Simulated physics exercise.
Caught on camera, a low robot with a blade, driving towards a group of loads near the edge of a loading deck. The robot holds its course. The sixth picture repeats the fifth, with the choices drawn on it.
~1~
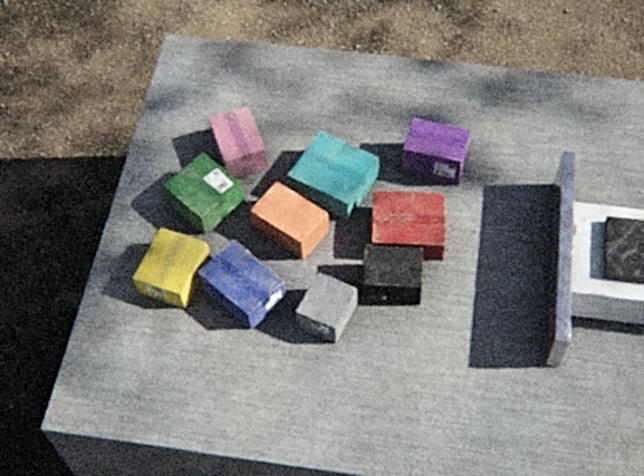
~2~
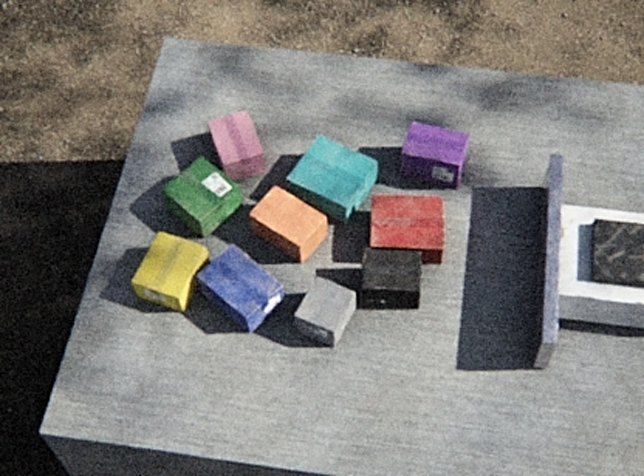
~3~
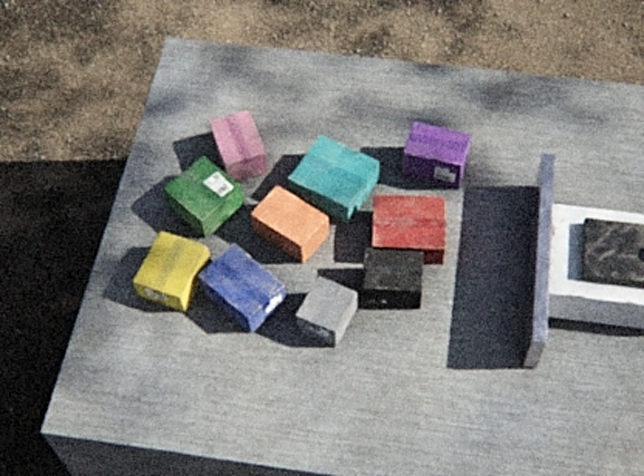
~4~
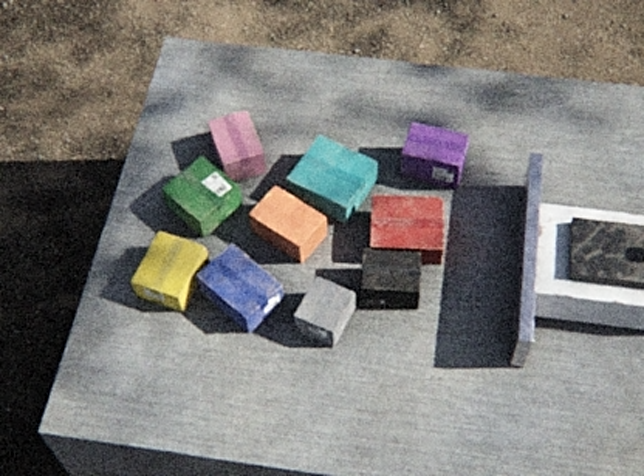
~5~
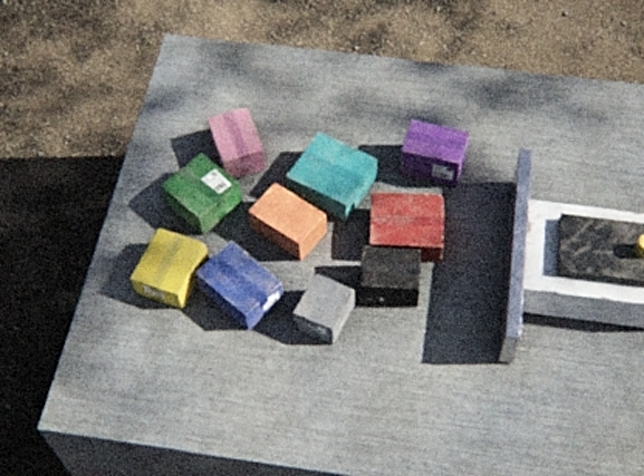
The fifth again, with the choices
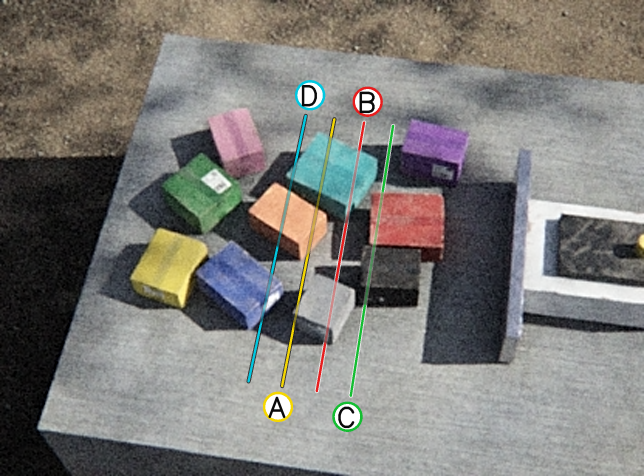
A low robot with an upright blade moves slowly left toward colourful boxes on a grey deck.
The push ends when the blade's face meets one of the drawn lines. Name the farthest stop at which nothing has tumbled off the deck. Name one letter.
Nothing falls up to D.
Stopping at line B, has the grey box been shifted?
Yes.
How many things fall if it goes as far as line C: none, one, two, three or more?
The count is none.
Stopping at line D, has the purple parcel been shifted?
By then, yes.
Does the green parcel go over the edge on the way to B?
No.
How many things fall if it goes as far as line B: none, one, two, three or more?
In all, none.
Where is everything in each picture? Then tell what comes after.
Orange crate (290, 220); red parcel (409, 225); grey box (327, 308), in the first picture.
Robot (635, 253); yellow parcel (172, 272), in the second picture.
Robot (626, 252); turquoise parcel (335, 179), in the third picture.
Robot (612, 251); green parcel (203, 196), in the fourth picture.
Robot (600, 248); blue box (240, 285); orange crate (288, 221); red parcel (407, 227), in the fifth picture.
On the copy, A at (310, 242); B at (342, 246); C at (374, 250); D at (279, 238).
On D. First, robot (510, 237); purple parcel (408, 146); red parcel (389, 222).
Then, robot (423, 226); green parcel (183, 189); pink box (220, 128).
Finally, robot (359, 218); green parcel (132, 172); yellow parcel (129, 259); nothing has fallen.
By contrast, A is safe but short; B is safe but short; C is safe but short.
